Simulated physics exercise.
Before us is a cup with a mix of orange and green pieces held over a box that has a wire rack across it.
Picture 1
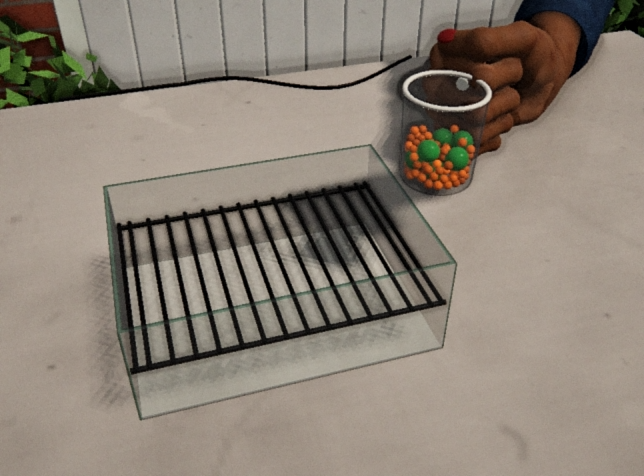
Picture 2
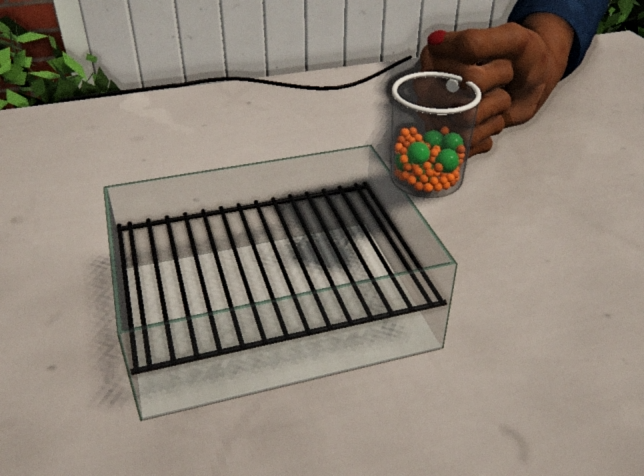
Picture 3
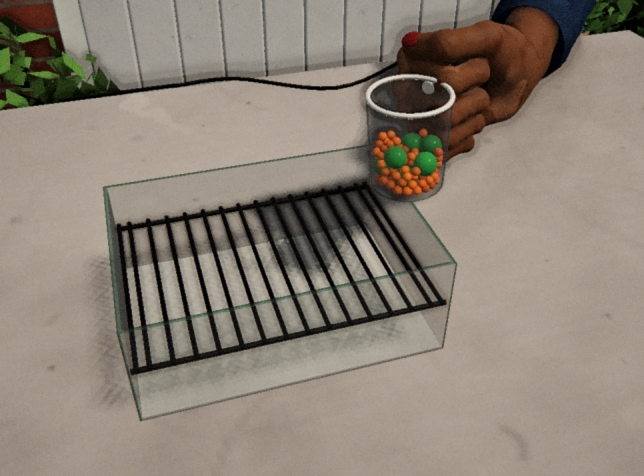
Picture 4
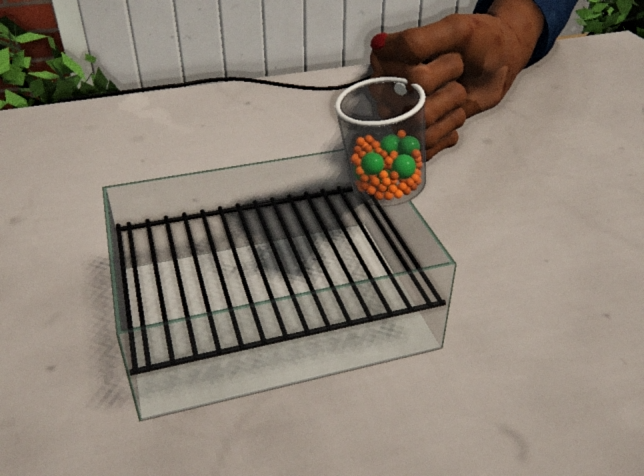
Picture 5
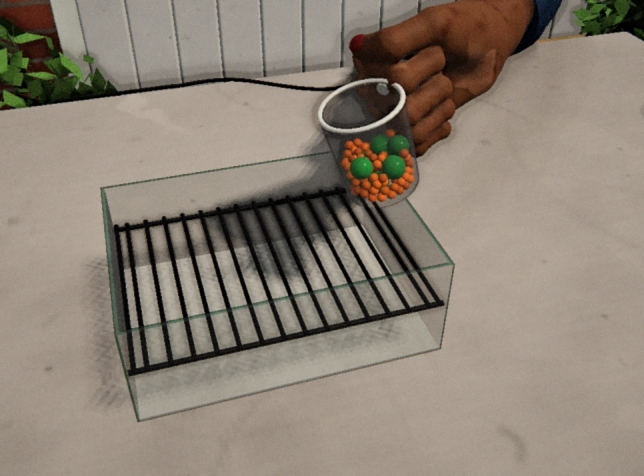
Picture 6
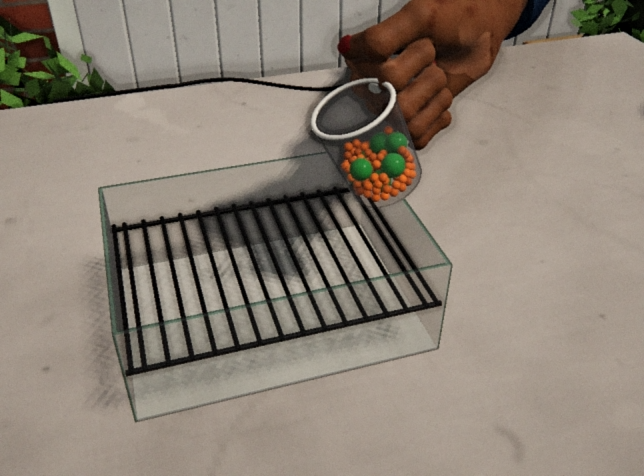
A hand in a blue sleeve moves a clear, white-rimmed cup of small orange beads and a few larger green balls leftward over a pale tabletop, seen from above at an angle. Below it sits a clear box with a black wire rack across it, before a white plank fence, greenery and a black cord. The cup starts upright, then tilts progressively left over the box's back right corner, its contents staying inside.
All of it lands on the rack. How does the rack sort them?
Looking at orange, they make it through. Green ones don't get through.
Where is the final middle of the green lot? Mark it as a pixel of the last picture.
Near (287, 259).
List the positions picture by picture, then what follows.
In the first picture, cup (441, 134), upright; rack (159, 282), 16 wires across; orange round beads (434, 162), narrower than the gaps; green gumballs (450, 162), wider than the gaps.
In the second picture, cup (431, 136), upright; green ones (441, 164).
In the third picture, cup (408, 140), tipped 3°; orange ones (404, 167).
In the fourth picture, cup (385, 144), tipped 10°; green ones (401, 168).
In the fifth picture, cup (372, 146), tipped 17°; orange ones (374, 167).
In the sixth picture, cup (370, 146), tipped 25°; rack (155, 284); orange ones (375, 166); green ones (394, 164).
Then, 0.35 s later than the last frame, orange ones, every one in the cup; green ones, every one in the cup.
Then, 0.80 s later than the last frame, orange ones, every one in the cup; green ones, every one in the cup.
Then, 1.28 s later than the last frame, orange ones, roughly two thirds in the cup, roughly a quarter on or over the wires, about a tenth under the rack; green ones, roughly half in the cup, roughly half on or over the wires.
When it is over, orange ones, almost all under the rack, just a few outside the box; green ones, every one on the wires, not one under the rack.
